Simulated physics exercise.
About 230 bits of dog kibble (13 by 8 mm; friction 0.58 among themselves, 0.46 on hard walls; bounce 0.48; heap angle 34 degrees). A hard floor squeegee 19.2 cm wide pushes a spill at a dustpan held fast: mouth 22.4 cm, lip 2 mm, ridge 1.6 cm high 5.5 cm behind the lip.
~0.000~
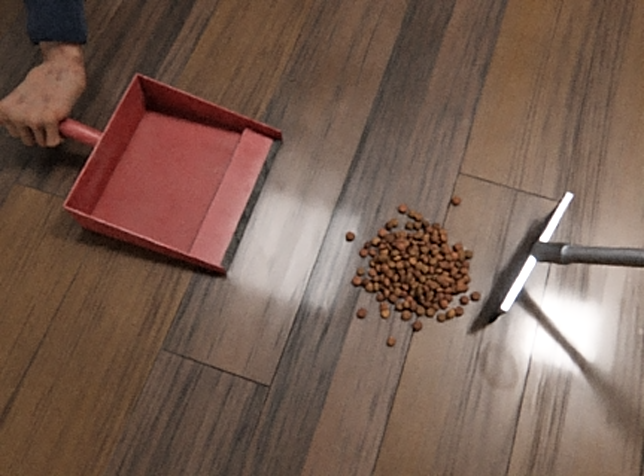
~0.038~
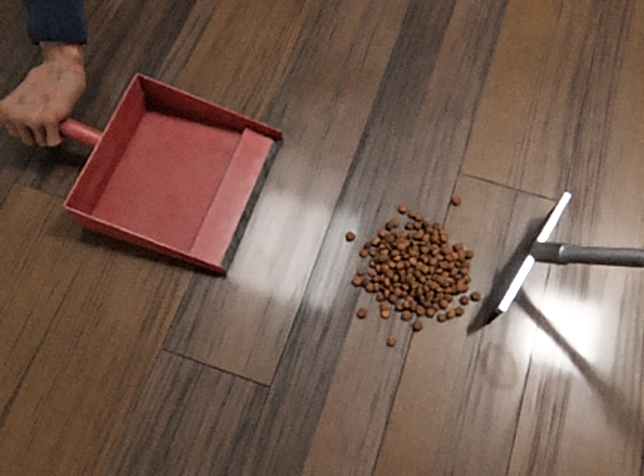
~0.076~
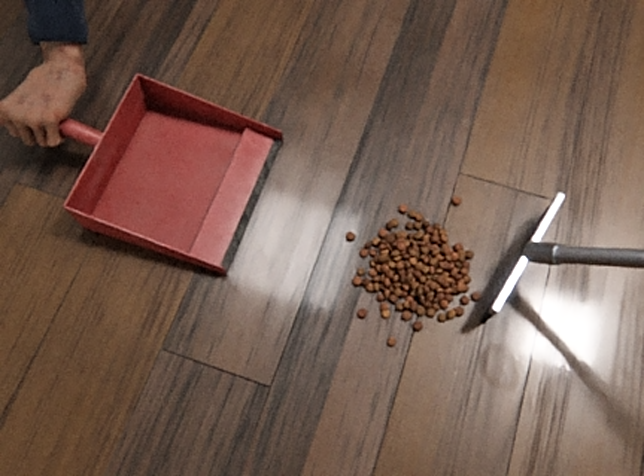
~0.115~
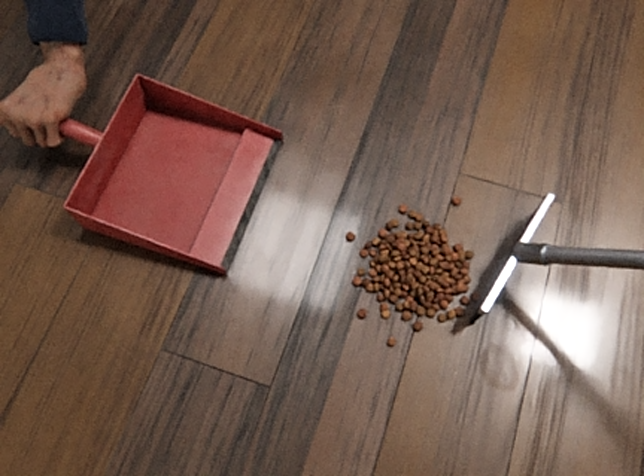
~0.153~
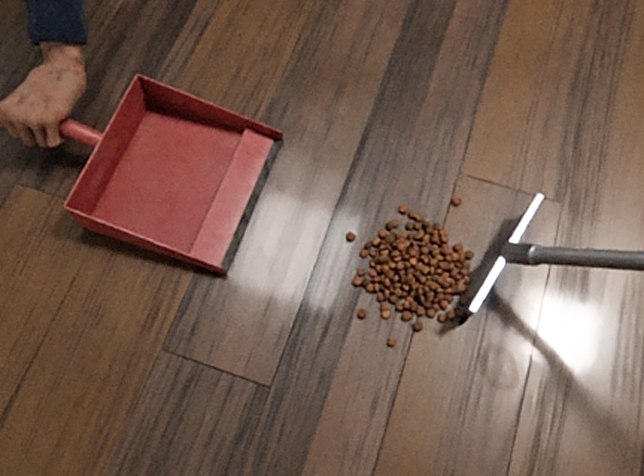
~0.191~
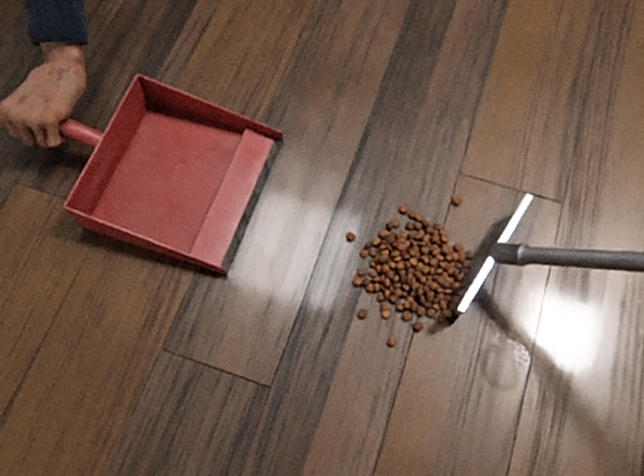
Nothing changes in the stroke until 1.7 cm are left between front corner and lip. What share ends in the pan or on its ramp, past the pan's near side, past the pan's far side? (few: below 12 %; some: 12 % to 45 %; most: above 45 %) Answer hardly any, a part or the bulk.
Pan: Hardly any, near side: A part, far side: Hardly any.
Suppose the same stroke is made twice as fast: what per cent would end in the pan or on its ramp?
In that case some 5 per cent.
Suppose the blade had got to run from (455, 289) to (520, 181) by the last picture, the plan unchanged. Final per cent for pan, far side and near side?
Pan 20, far 10, near 0.
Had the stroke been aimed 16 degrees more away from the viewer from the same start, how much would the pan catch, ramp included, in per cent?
Then about 15 per cent.
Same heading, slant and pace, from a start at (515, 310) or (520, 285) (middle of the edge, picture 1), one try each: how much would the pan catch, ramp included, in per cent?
About 0 and 0 per cent.
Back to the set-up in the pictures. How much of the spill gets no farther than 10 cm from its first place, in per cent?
Some 10 per cent.
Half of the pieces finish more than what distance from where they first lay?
Some 22 cm.
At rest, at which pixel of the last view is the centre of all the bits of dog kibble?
Near (266, 233).
After 0.58 s, middle of the blade 19 cm from the lip; 0 % over the lip, far side 0 %, near side 5 %.
After 0.84 s, middle of the blade 10 cm from the lip; 0 % over the lip, far side 0 %, near side 15 %.
After 1.20 s, middle of the blade 4 cm from the lip; 5 % over the lip, far side 0 %, near side 20 %.
By 1.5 s all is still; pan 5 %, near side 20 %, far side 0 %, in front of the lip or behind the blade 75 %.
